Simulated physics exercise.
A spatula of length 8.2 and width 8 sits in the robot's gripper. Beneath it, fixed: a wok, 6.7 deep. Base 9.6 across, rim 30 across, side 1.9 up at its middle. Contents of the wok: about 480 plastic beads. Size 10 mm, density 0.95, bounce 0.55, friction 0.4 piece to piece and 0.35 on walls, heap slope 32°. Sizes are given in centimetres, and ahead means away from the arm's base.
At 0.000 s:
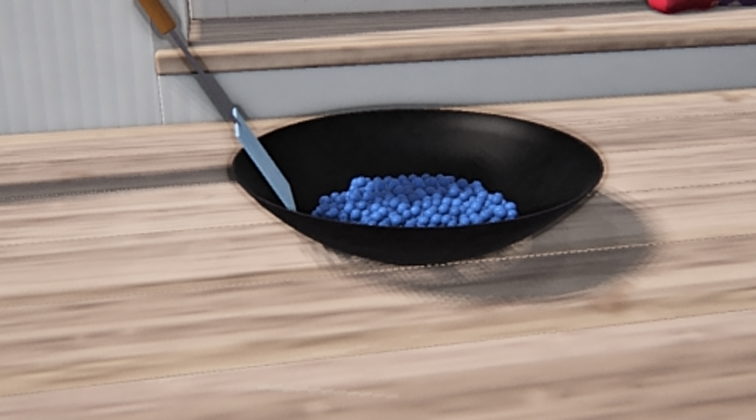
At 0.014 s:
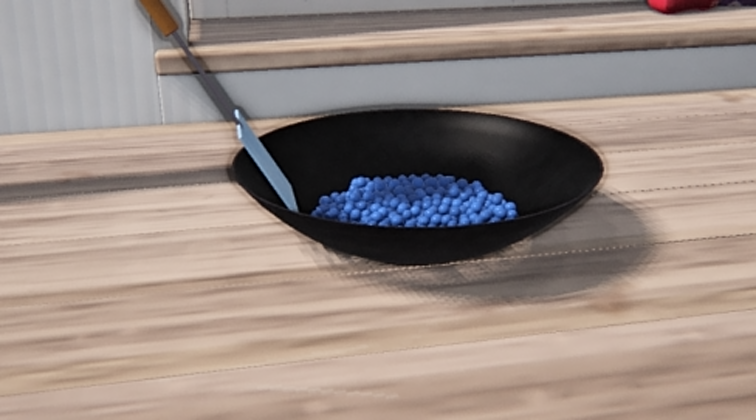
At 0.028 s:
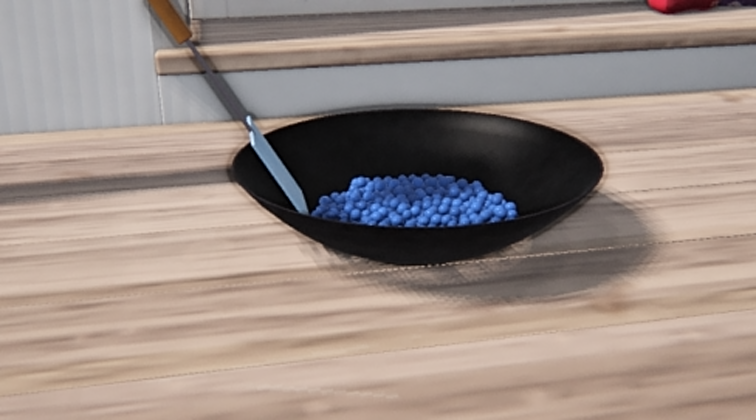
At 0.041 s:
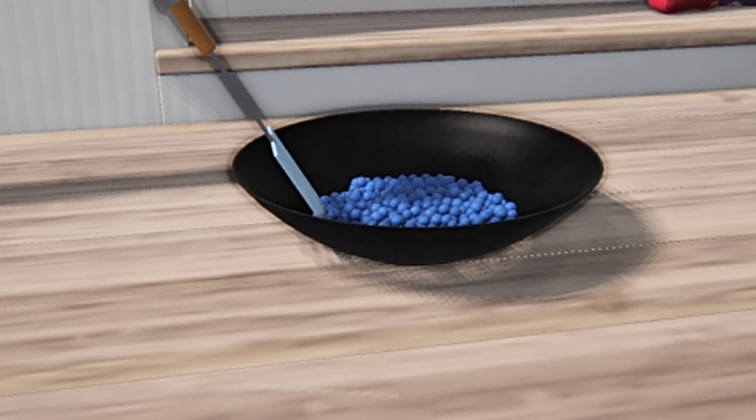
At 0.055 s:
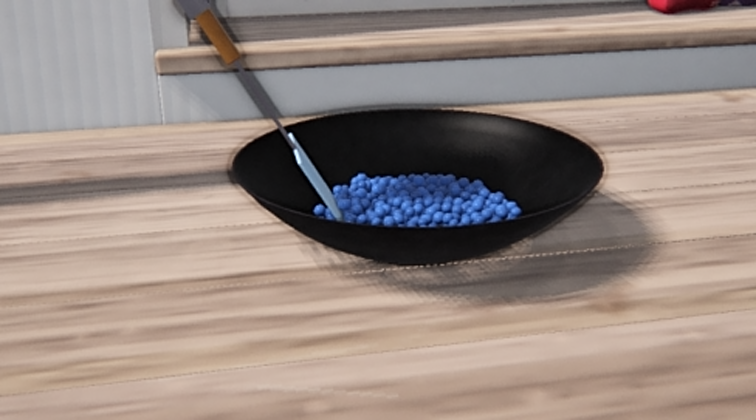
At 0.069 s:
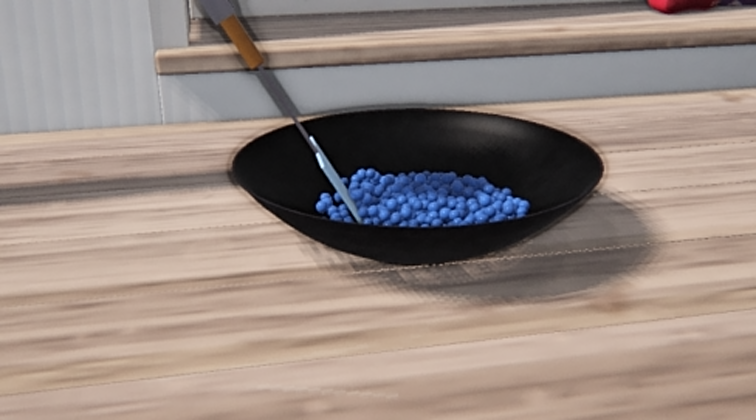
In the video, a spatula reaches into a black wok of small blue beads on a wooden surface, first shifting slightly, then sliding rightward along the inside into the left side of the pile, nudging the beads slightly to the right.
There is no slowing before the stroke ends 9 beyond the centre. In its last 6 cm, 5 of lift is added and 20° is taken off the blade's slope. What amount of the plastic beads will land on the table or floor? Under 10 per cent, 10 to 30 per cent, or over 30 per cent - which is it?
It is 10 to 30 per cent.
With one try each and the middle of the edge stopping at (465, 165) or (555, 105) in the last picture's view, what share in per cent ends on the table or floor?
Close to 10 and close to 40 per cent, respectively.
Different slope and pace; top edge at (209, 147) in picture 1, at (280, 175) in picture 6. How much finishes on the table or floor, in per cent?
Roughly 20 percent ends up there.
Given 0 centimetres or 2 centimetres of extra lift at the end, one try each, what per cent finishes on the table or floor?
Estimates, in order: 30 % then 30 %.
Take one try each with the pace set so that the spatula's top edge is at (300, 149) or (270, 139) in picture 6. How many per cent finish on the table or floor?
Respectively, some 15 and 5 per cent.
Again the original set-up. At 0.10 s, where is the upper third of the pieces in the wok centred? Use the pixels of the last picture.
Estimated point: Close to (436, 193).
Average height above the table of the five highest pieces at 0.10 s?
6 cm.
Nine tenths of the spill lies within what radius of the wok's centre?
125 centimetres, give or take.
After 0.10 s, sloping 60°, highest piece 7 above the table; 477 in the wok.
After 0.14 s, sloping 55°, highest piece 11 above the table; 477 in the wok.
After 0.35 s, sloping 40°, highest piece 19 above the table; 376 in the wok, 18 on the table or floor, 83 on the blade or in flight.
After 1.40 s, sloping 40°, highest piece 5 above the table; 372 in the wok, 105 on the table or floor.
At rest, 372 in the wok, 105 on the table or floor. That is 22 % on the table or floor.
